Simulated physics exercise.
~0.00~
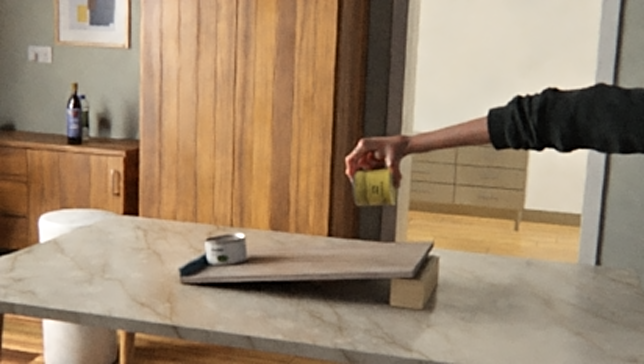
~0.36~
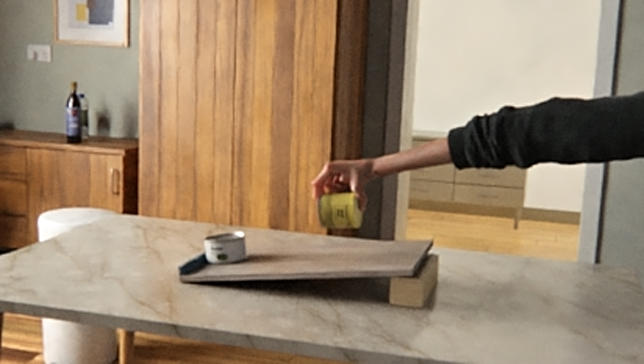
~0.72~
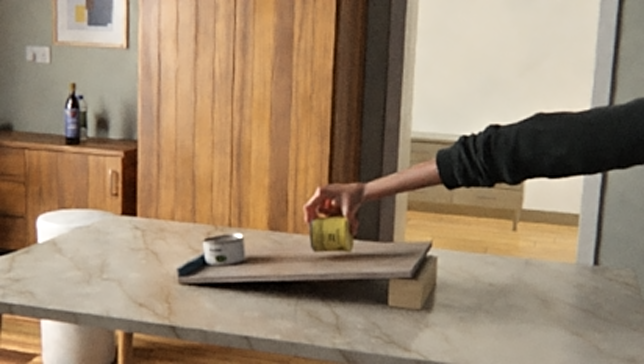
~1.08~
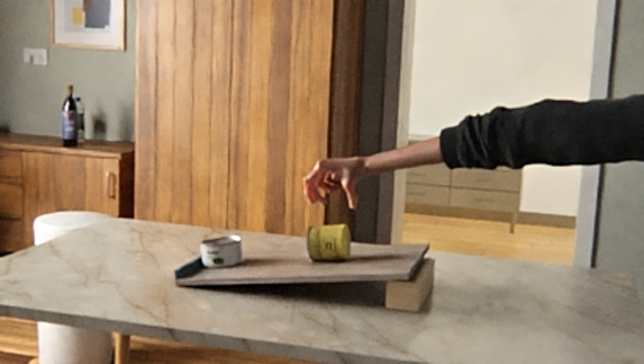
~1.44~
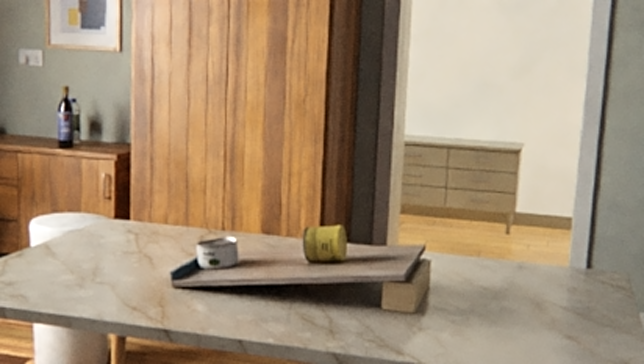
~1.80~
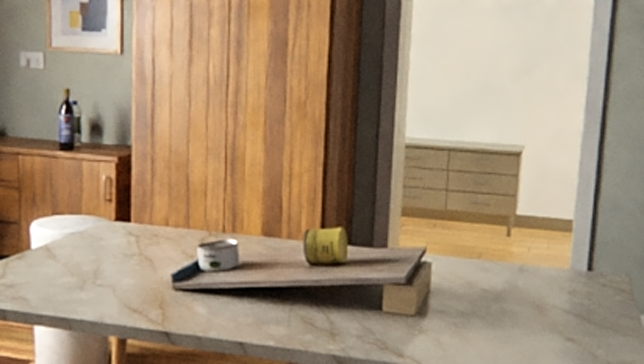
An arm in a dark sleeve reaches in from the right over a marble-patterned table, holding a yellow tin, in a room seen from the front by a slightly swaying camera. On the table, a board slopes down to the left, its right end propped on a pale wooden block, with a small white tub near its lower end. The hand moves left and lowers the tin onto the upper part of the board. It lets go, draws back and leaves the view. The tin stays on the slope, and the tub also remains in place.
